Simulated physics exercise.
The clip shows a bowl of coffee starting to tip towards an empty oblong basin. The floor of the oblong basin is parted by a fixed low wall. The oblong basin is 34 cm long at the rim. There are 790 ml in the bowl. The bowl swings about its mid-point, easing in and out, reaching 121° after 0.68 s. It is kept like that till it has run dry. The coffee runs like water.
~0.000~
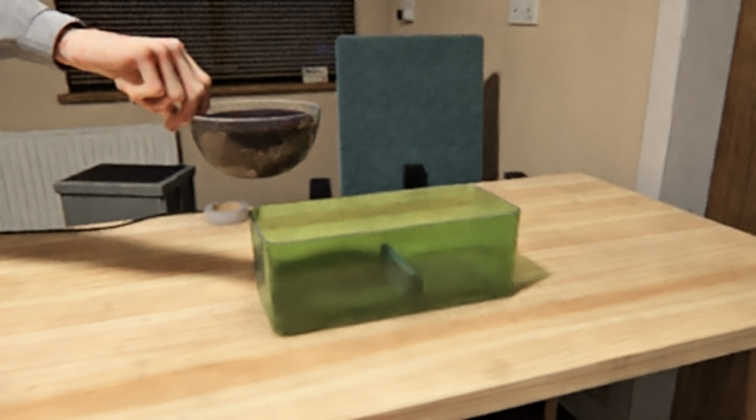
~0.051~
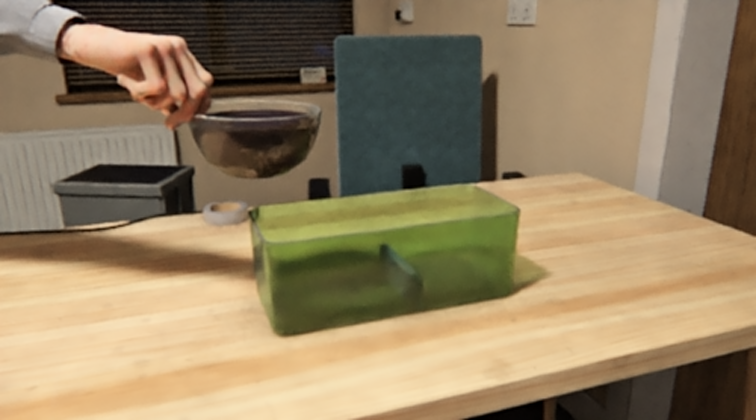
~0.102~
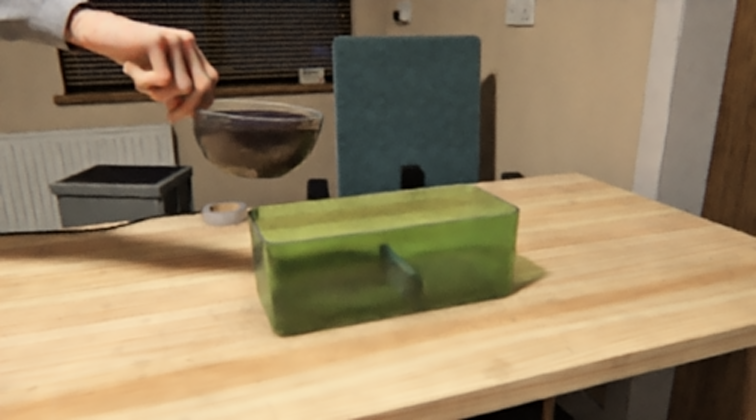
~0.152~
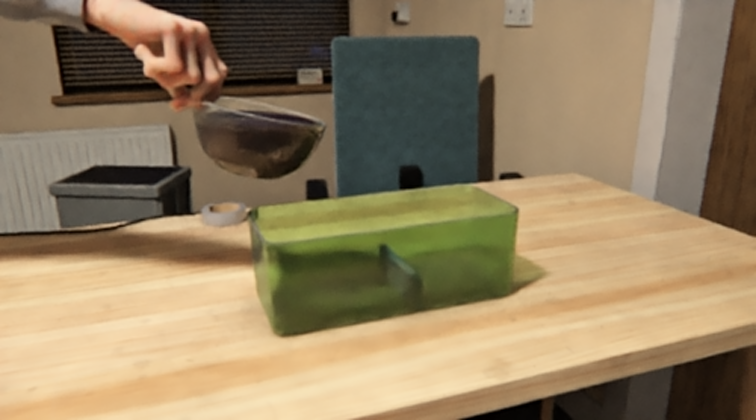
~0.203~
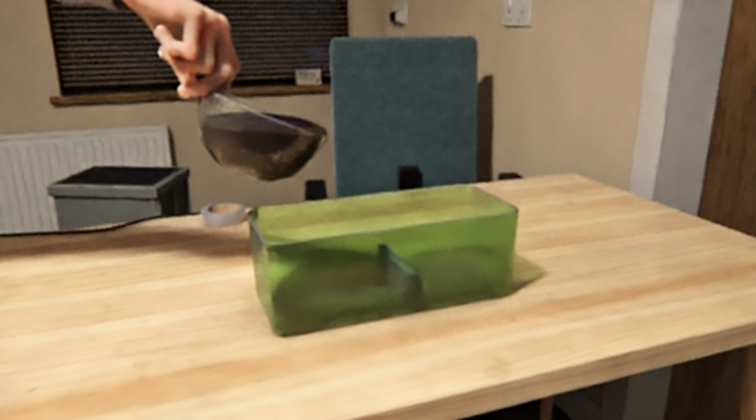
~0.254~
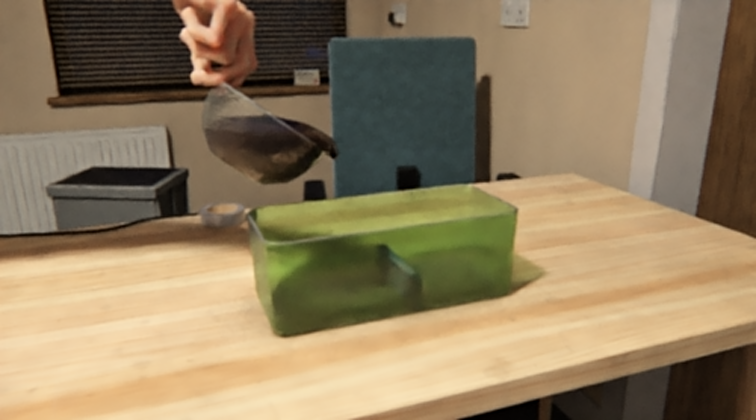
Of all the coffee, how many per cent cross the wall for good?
Roughly 18 per cent is past the wall.
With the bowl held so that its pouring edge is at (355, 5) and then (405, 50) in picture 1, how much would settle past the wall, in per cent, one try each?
First 55, then 75 per cent.
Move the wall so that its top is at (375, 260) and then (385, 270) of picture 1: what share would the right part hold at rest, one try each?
In turn about 25 and 35 per cent.
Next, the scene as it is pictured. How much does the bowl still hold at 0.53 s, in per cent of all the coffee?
About 5 per cent.
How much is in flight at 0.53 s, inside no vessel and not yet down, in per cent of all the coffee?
Near 16 in a hundred.
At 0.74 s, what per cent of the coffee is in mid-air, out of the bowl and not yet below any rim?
About 7 per cent.
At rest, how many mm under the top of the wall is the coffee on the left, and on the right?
Some 20 mm on the left and 38 mm on the right.
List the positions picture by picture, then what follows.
In the first picture, it leans 0°; its right rim is at (318, 107); the coffee meets the walls at (191, 122) and (314, 114); the oblong basin's rim runs from (256, 226) to (497, 198); the wall's top is at (400, 261).
In the second picture, it leans 2°; its right rim is at (318, 109); the coffee meets the walls at (191, 121) and (314, 116).
In the third picture, it leans 7°; its right rim is at (320, 115); the coffee meets the walls at (193, 119) and (316, 119).
In the fourth picture, it leans 14°; its right rim is at (322, 124); the coffee meets the walls at (197, 118) and (319, 120).
In the fifth picture, it leans 25°; its right rim is at (323, 136); the coffee meets the walls at (201, 119) and (318, 129); 3 per cent is over the edge.
In the sixth picture, it leans 37°; its right rim is at (322, 150); the coffee meets the walls at (205, 124) and (307, 133); 11 per cent is over the edge.
After 0.53 s the tilt is 107° and 5 per cent is still to pour, 79 is left of the wall and 0 right of it.
After 0.74 s the tilt is 121° and 0 per cent is still to pour, 81 is left of the wall and 12 right of it.
After 0.95 s the tilt is 121° and 0 per cent is still to pour, 78 is left of the wall and 19 right of it.
After 1.18 s the tilt is 121° and 0 per cent is still to pour, 78 is left of the wall and 18 right of it.
In the end 78 per cent lies left of the wall, 18 right of it and 3 outside.
